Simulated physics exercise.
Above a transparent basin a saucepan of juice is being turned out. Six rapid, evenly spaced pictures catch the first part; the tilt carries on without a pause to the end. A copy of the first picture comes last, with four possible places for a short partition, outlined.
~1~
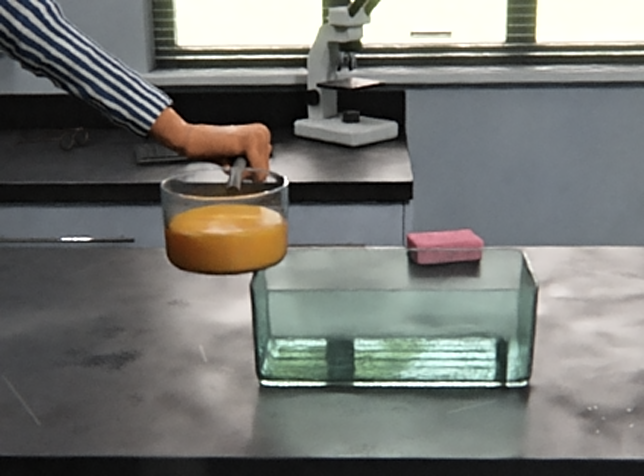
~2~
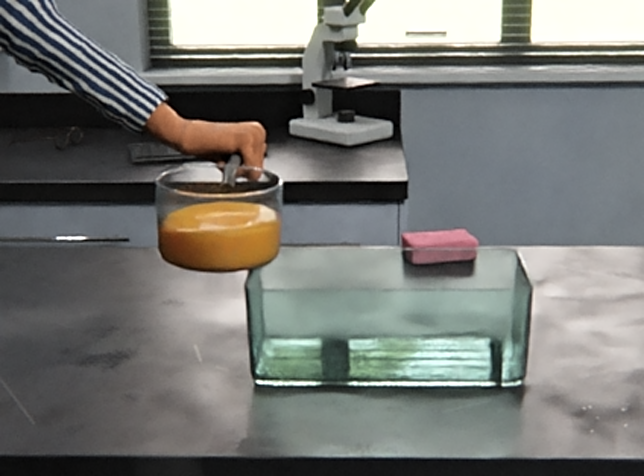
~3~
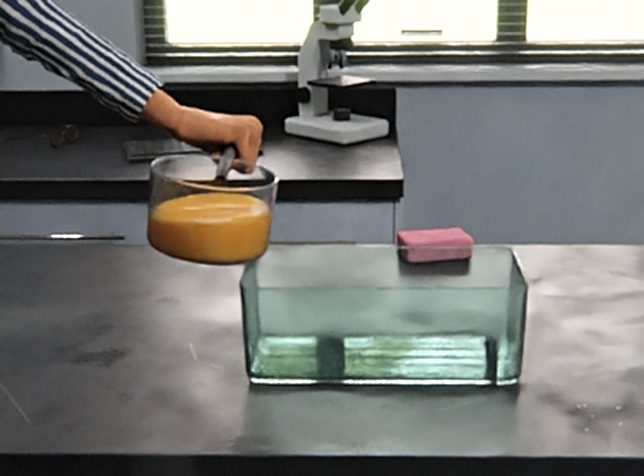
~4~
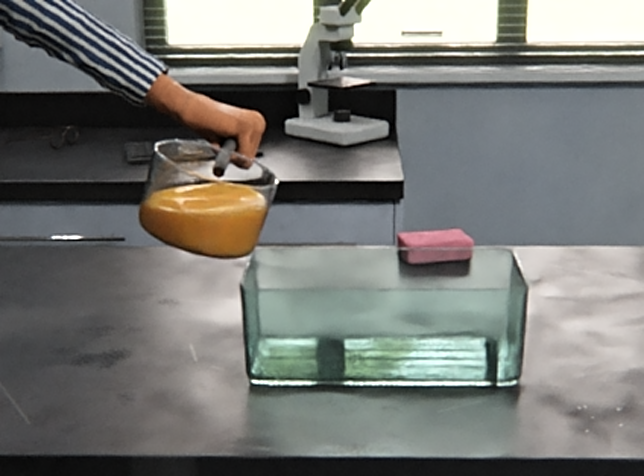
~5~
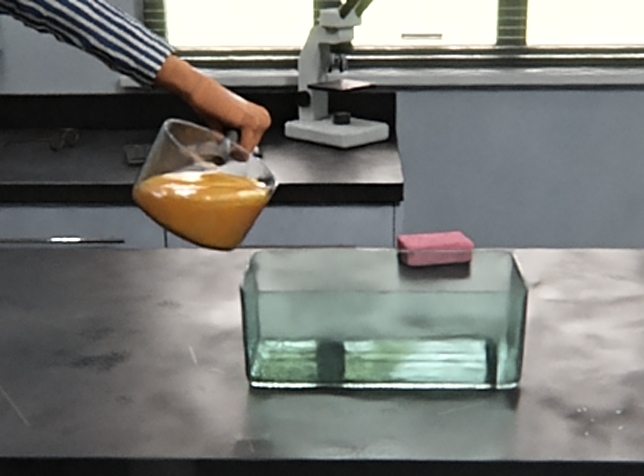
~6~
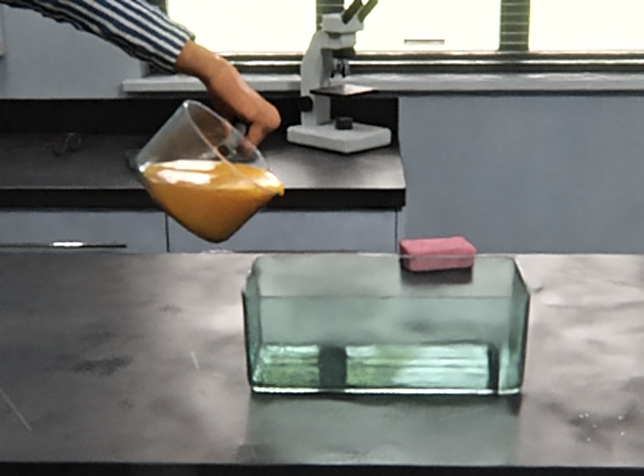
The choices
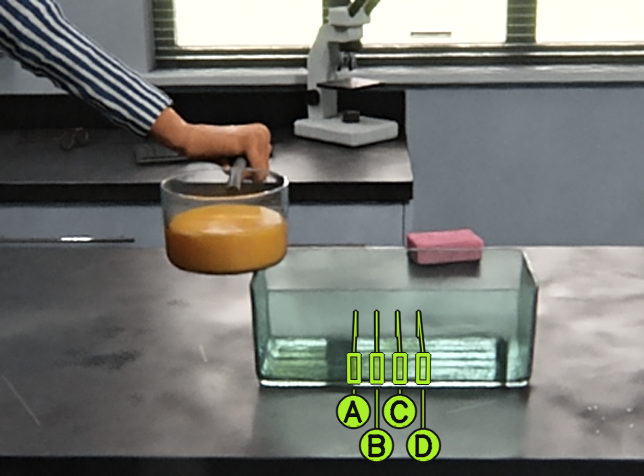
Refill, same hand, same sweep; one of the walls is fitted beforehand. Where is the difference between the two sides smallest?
The answer is position B.
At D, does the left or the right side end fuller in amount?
The left side.
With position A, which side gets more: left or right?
The right one.
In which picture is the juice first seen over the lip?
Picture 6.
On the marked copy, A at (353, 389); B at (376, 389); C at (399, 389); D at (423, 389).
If A is chosen, about 11 % ends left of the wall and 89 % right of it.
If B is chosen, about 46 % ends left of the wall and 52 % right of it.
If C is chosen, about 87 % ends left of the wall and 11 % right of it.
If D is chosen, about 87 % ends left of the wall and 13 % right of it.
